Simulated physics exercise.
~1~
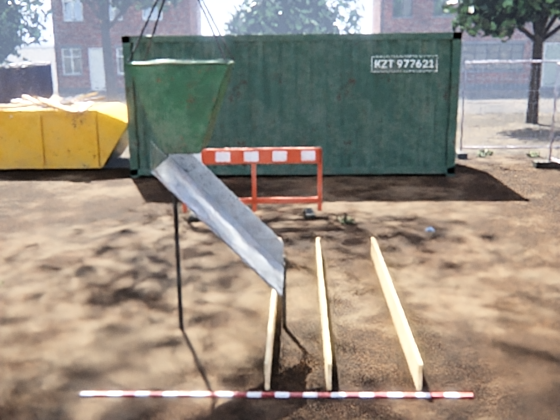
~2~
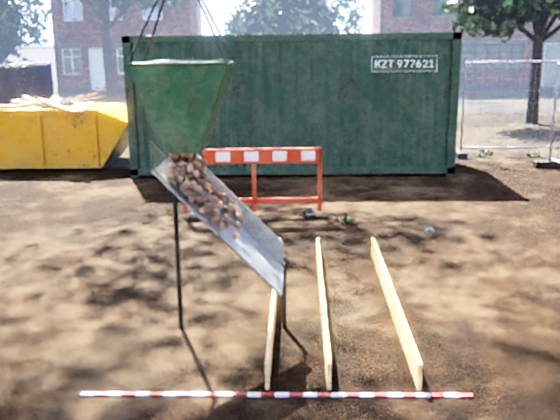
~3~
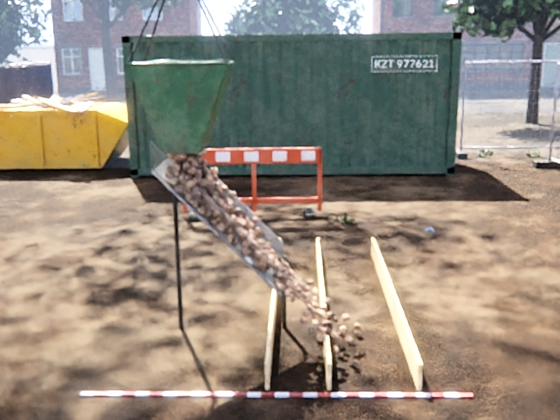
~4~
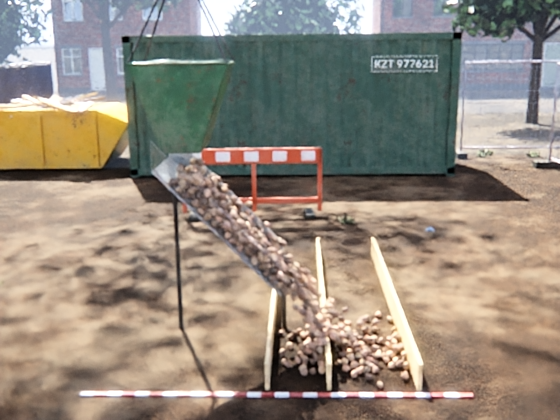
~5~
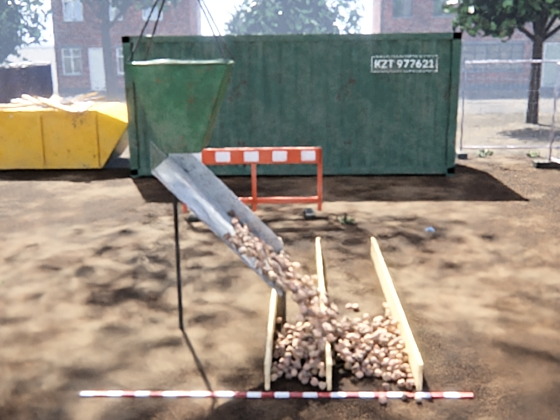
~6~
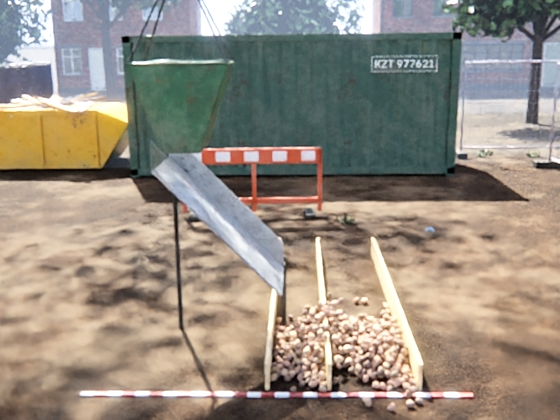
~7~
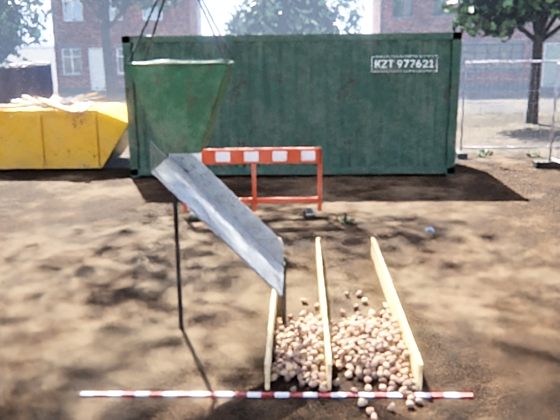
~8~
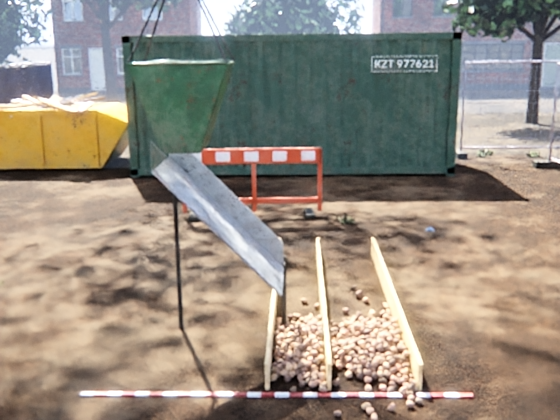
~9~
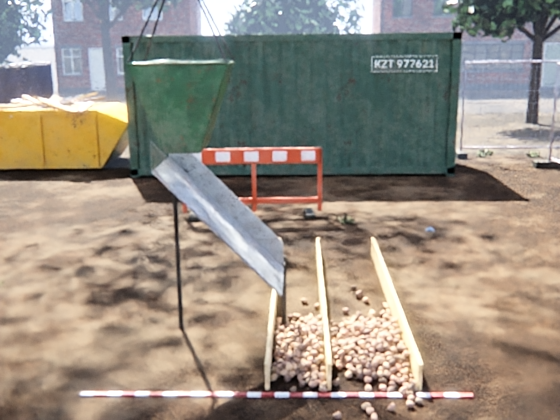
Brown cobbles pouring from a green hopper down a sloping steel chute, settling between wooden planks, more in the right bay.
